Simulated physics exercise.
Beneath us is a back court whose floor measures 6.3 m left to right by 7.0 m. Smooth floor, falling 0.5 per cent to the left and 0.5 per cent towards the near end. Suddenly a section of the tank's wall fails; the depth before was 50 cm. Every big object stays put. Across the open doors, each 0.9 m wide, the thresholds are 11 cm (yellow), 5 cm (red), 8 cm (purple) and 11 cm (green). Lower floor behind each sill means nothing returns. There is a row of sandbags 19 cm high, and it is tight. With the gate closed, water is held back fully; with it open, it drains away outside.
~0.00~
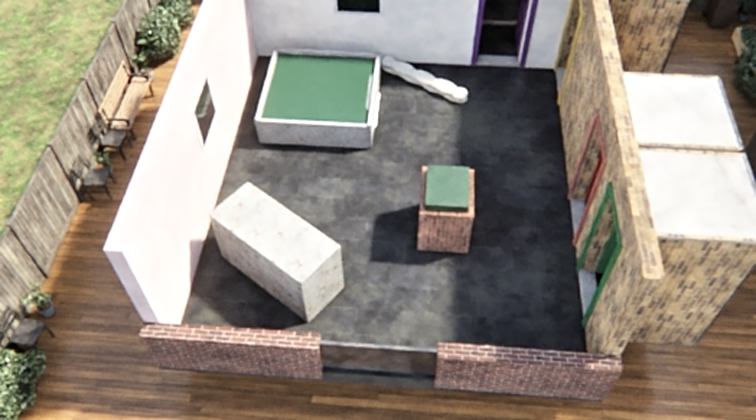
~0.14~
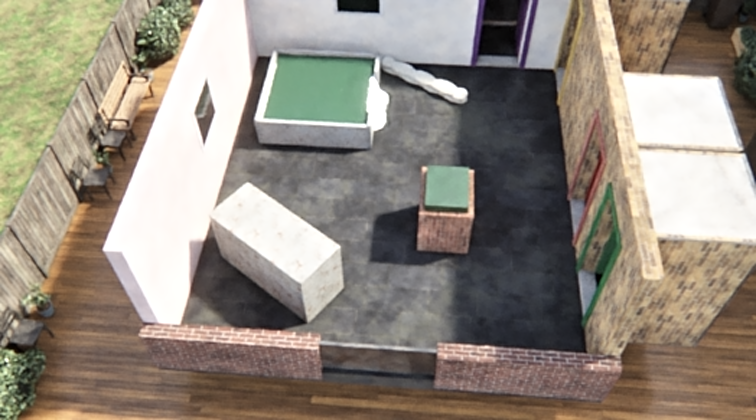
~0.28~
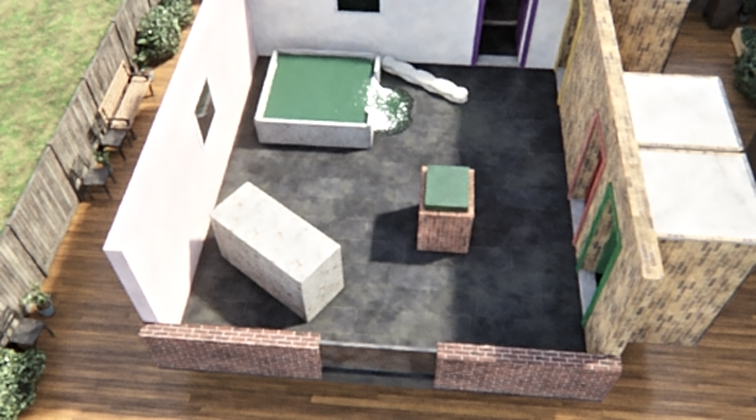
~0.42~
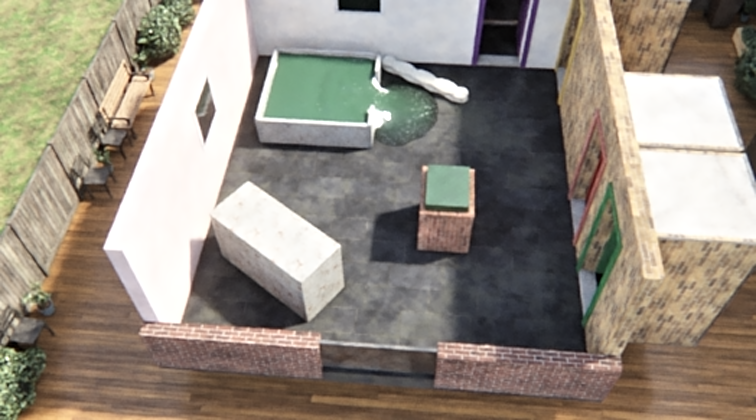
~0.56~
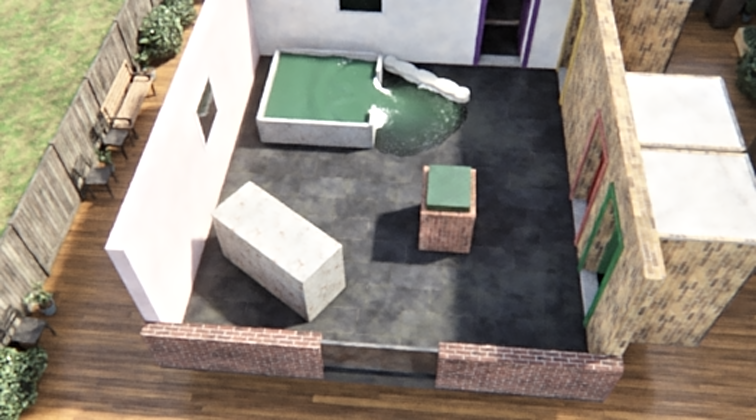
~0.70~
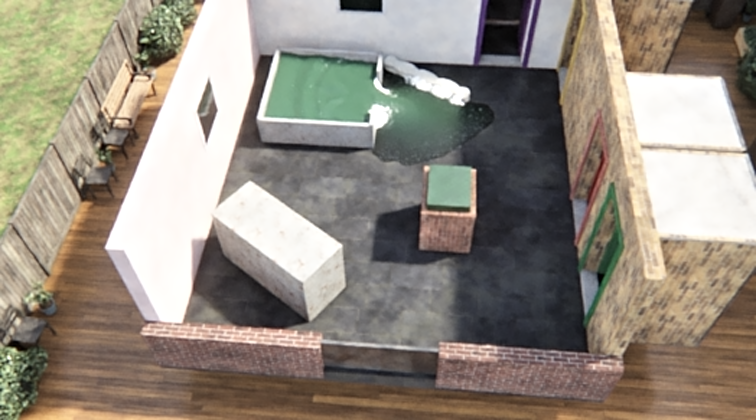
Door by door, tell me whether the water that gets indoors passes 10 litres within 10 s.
Yellow door: Within the allowance; red door: Beyond the allowance; purple door: Within the allowance; green door: Within the allowance.
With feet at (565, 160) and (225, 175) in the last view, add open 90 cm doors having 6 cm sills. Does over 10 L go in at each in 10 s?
Door 1: Limit broken; door 2: Limit not reached.
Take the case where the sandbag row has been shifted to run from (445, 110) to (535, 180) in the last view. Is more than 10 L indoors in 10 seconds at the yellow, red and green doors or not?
Then the yellow door is over the mark, the red door over the mark, the green door short of it.
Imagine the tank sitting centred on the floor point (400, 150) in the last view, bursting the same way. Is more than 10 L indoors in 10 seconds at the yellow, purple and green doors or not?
Measured against that limit, yellow comes out beyond it, purple beyond it and green short of it.
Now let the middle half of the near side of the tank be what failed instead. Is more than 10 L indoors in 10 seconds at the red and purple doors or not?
With respect to that limit, red ends up inside it, purple ends up inside it.
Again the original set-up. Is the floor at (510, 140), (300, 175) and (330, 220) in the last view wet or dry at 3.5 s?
Going in order, covered, then clear, then clear.
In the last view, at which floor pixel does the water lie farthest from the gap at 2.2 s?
Location: Approx. (573, 222) in the last view.
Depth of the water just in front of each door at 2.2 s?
Door by door in cm, yellow shows 4, red shows 5, purple shows 0, green shows 0.
After 1.4 s water covers 20 % of the floor and is deepest (30 cm) near (380, 111); yellow door not reached, red door not reached, purple door not reached, green door not reached.
After 2.2 s water covers 30 % of the floor and is deepest (26 cm) near (380, 111); yellow door 4 cm at the sill, 0 L in, red door 5 cm at the sill, 0 L in, purple door not reached, green door not reached.
After 3.5 s water covers 40 % of the floor and is deepest (20 cm) near (380, 111); yellow door 7 cm at the sill, 0 L in, red door 11 cm at the sill, 21 L in, purple door 5 cm at the sill, 0 L in, green door 7 cm at the sill, 0 L in.
After 6.0 s water covers 55 % of the floor and is deepest (16 cm) near (402, 64); yellow door 8 cm at the sill, 0 L in, red door 9 cm at the sill, 49 L in, purple door 5 cm at the sill, 0 L in, green door 6 cm at the sill, 0 L in.
After 10.0 s water covers 85 % of the floor and is deepest (13 cm) near (326, 356); yellow door 5 cm at the sill, 0 L in, red door 6 cm at the sill, 63 L in, purple door 7 cm at the sill, 0 L in, green door 7 cm at the sill, 0 L in.
